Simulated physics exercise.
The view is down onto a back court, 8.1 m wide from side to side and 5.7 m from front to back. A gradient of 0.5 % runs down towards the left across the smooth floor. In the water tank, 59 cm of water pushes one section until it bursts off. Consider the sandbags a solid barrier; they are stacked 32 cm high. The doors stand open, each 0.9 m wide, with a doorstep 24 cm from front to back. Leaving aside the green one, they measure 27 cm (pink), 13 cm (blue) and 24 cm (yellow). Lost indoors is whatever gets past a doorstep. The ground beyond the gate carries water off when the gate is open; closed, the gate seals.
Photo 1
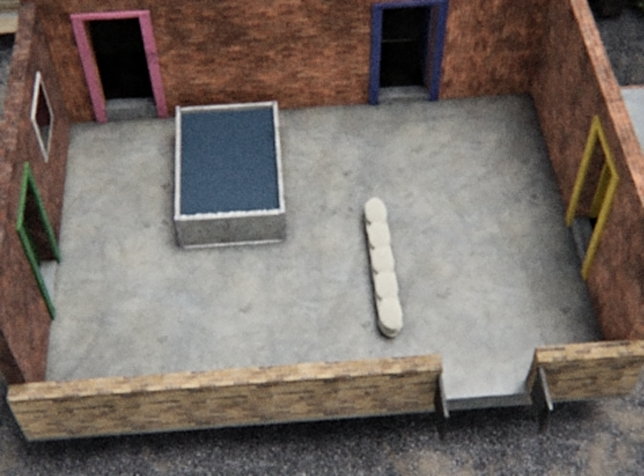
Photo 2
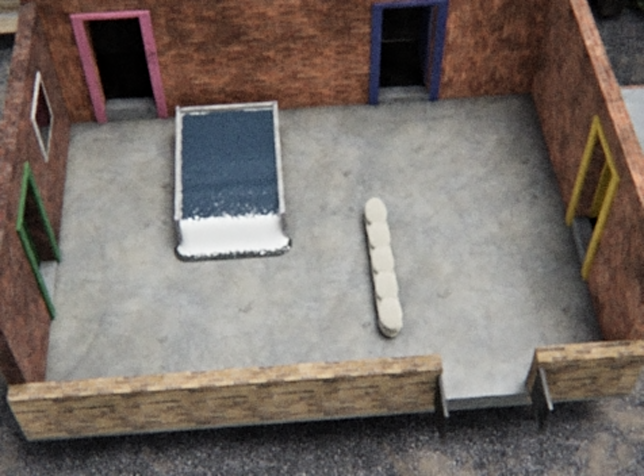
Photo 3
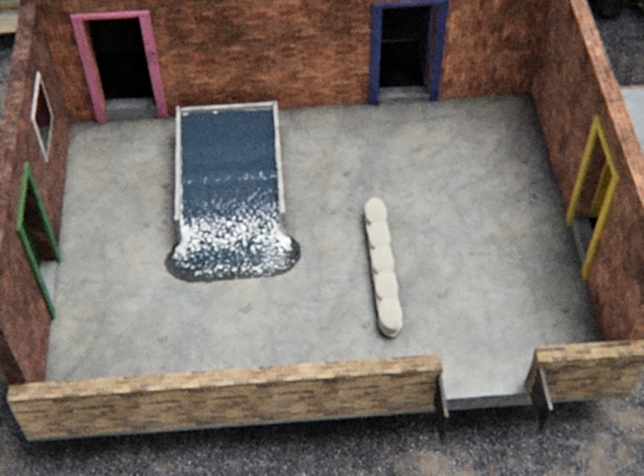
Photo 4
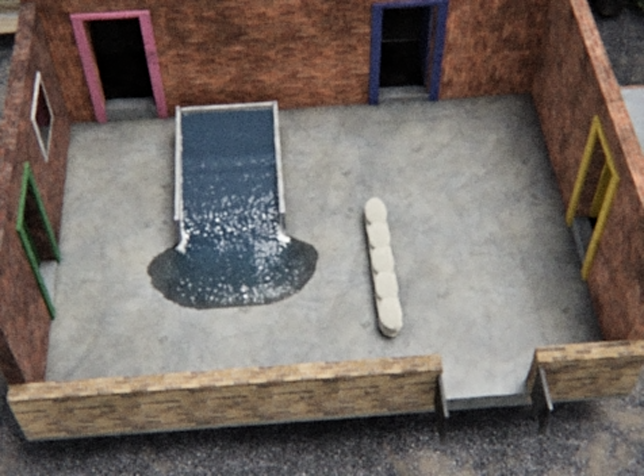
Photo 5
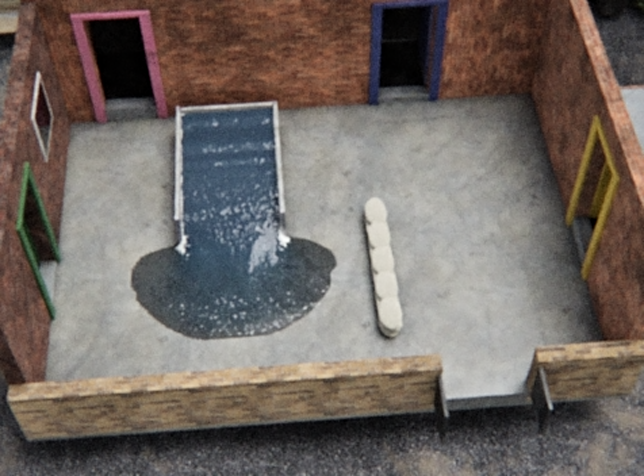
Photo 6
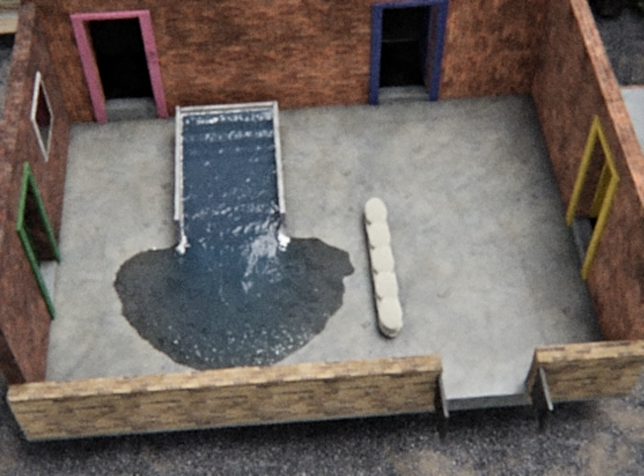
At the start, a tank of still blue water stands in a brick-walled court beside a row of pale sandbags. Its near side opens and water pours out in a white, foaming rush onto the grey floor. The dark puddle widens steadily towards the front wall, spreading close to the sandbags.
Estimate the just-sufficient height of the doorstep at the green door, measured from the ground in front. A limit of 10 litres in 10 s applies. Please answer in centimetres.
I would say 7 cm.
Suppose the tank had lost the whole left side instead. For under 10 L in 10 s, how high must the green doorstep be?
A minimum of about 17 cm.
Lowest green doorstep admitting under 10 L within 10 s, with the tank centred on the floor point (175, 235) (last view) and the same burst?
That setup calls for roughly 7.5 cm.
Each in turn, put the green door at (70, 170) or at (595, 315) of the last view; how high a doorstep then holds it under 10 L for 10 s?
Minimums: Roughly 8.5 cm and 8.5 cm.
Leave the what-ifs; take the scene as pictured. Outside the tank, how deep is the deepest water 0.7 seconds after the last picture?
About 30 cm.
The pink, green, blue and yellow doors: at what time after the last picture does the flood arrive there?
For pink it's 4.0 s, for green 1.4 s, for blue 7.5 s, and for yellow 3.4 s.
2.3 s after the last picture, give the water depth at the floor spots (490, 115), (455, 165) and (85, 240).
About 0, 0 and 0 cm.
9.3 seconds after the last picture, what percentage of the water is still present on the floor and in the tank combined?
I'd put it at about 96 per cent.
Then, 0.7 s after the last picture water covers 25 % of the floor, deepest (30 cm) near (223, 400); it has not reached the green door.
Then, 2.3 s after the last picture water covers 35 % of the floor, deepest (34 cm) near (56, 413); 4 cm at the green door, 0 litres in over its 8 cm doorstep.
Then, 9.3 s after the last picture water covers 95 % of the floor, deepest (12 cm) near (63, 215); 6 cm at the green door, 4 litres in over its 8 cm doorstep.
At the green door as built, the water peaked near 9 cm, 4.5 s after the last picture.
With a doorstep of 5.5 cm, 22 litres would have come in within the 10 s; with 7.5 cm, 6 litres. So under 10 litres takes about 7 cm.
